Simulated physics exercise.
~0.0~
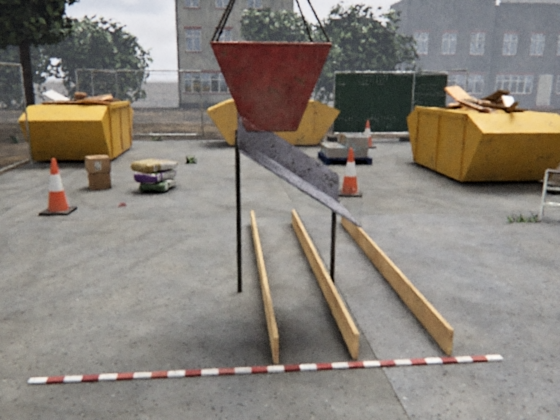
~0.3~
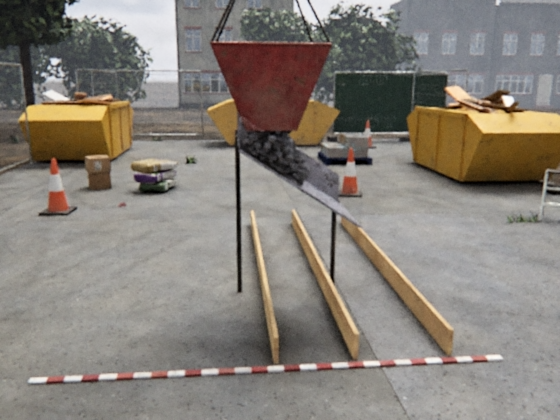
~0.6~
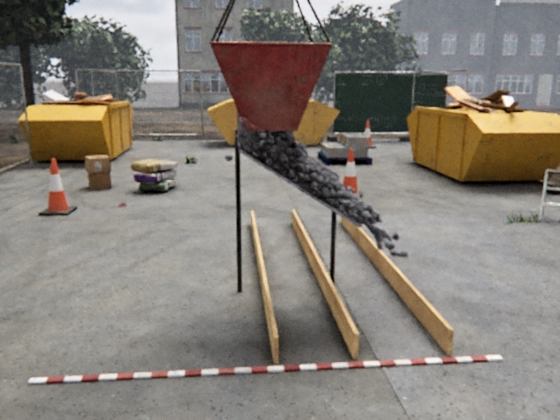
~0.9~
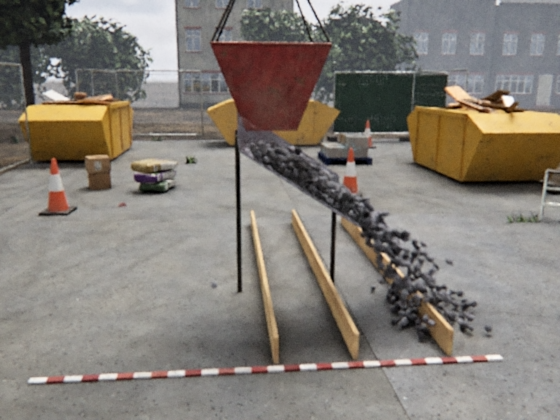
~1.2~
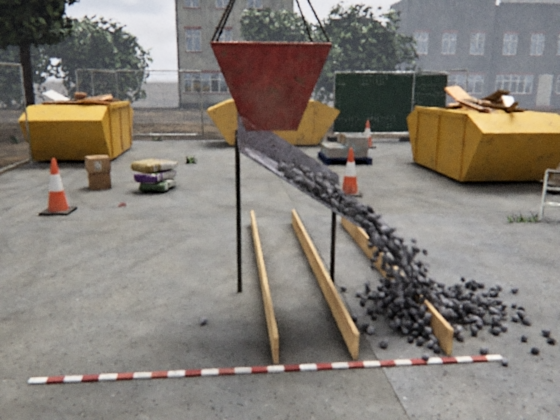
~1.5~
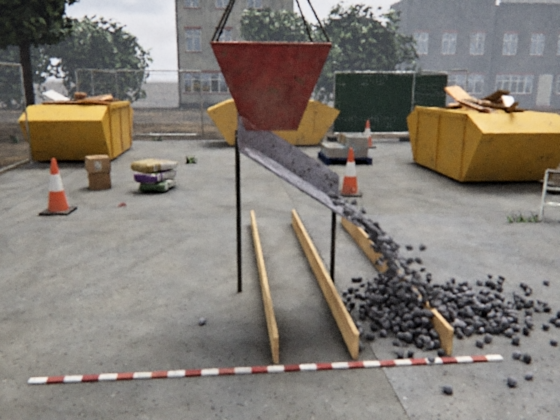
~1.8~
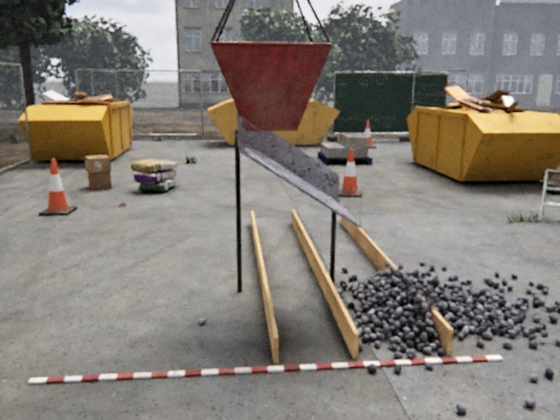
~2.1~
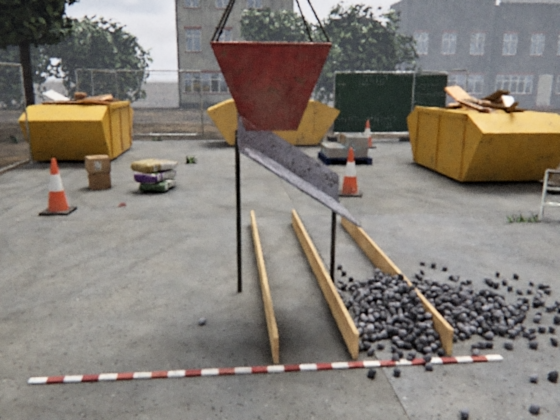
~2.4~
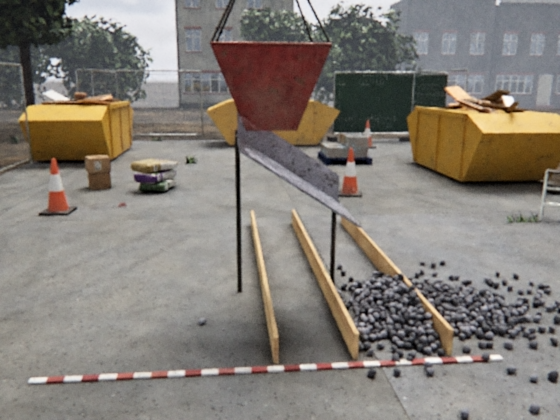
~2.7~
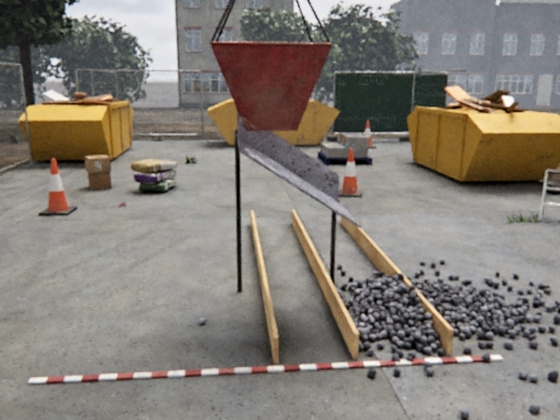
The clip opens on a paved yard where a red skip hangs above a sloping steel chute, with three wooden boards, a red and white striped pole and yellow containers around it. Dark grey stones spill from the skip and slide down the chute to the right. They pour off its lower end onto the right board, some dropping into the right bay and others tumbling beyond it. The stream thins until the chute is bare. The stones settle, slightly more than half in the right bay and the rest scattered outside to the right, while the left bay stays empty.
